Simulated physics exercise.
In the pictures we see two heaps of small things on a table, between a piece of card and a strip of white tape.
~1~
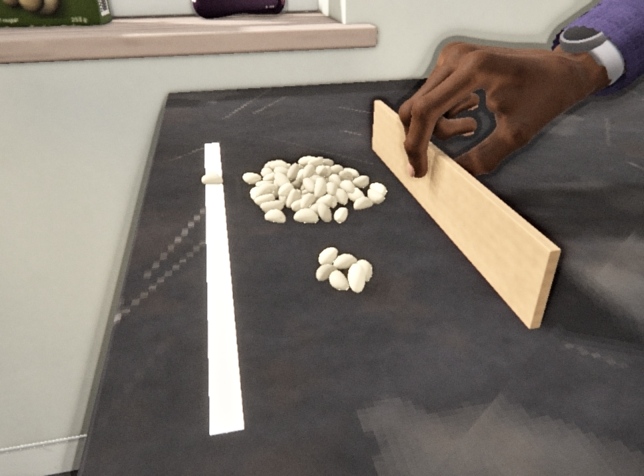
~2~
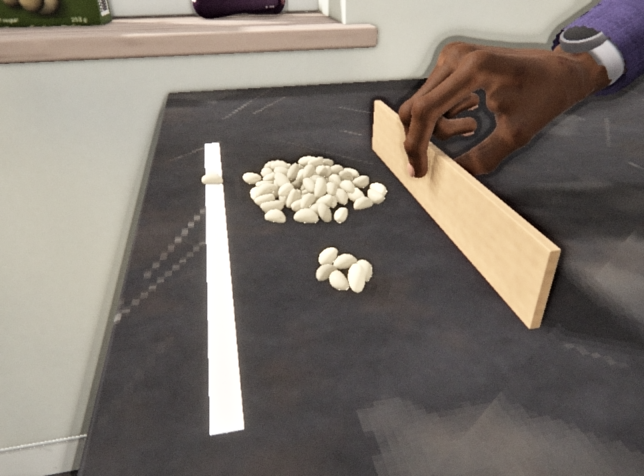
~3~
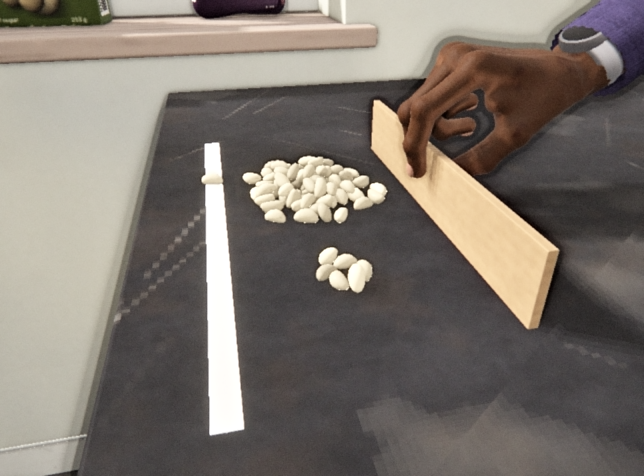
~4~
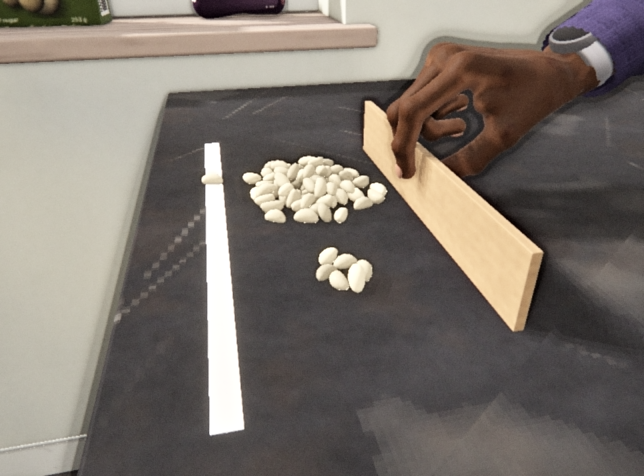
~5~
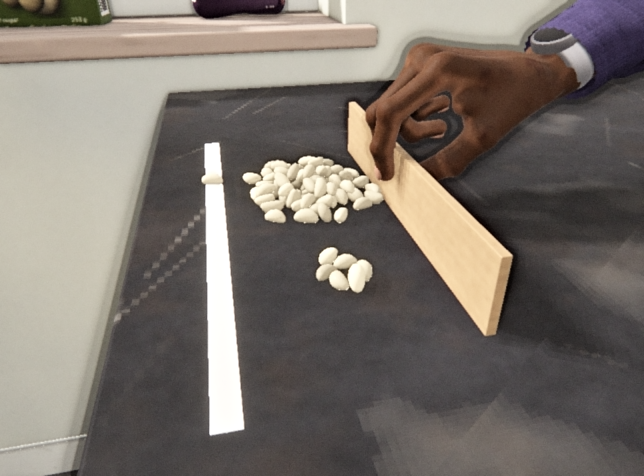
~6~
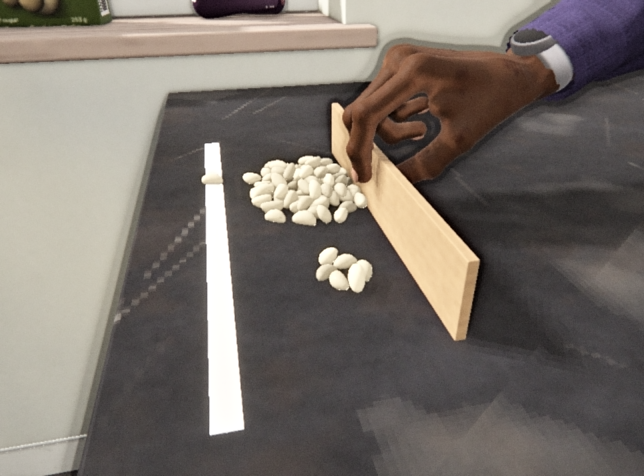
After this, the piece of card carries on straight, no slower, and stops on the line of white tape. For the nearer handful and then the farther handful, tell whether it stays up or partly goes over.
Result: The nearer handful loses nothing; the farther handful loses some bits.
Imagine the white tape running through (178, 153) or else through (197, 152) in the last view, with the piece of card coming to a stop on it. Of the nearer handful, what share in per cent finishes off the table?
First stop: Around 50 per cent off. Second stop: Around 0 per cent off.
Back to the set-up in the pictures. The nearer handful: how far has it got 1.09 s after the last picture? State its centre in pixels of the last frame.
The centre sits around (189, 290).
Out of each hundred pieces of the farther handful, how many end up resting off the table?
About 20 per cent of it.
Then, 0.39 s after the last picture, piece of card still moving, near (287, 163); nearer handful all on the table, its front near (271, 268); farther handful all on the table, its front near (184, 214).
Then, 0.81 s after the last picture, piece of card stopped at the white tape; nearer handful all on the table, its front near (172, 291); farther handful a small part over the edge.
Then, 1.09 s after the last picture, piece of card stopped at the white tape; nearer handful all on the table, its front near (172, 291); farther handful about a quarter over the edge.
At rest, piece of card stopped at the white tape; nearer handful all on the table, its front near (172, 291); farther handful about a quarter over the edge.
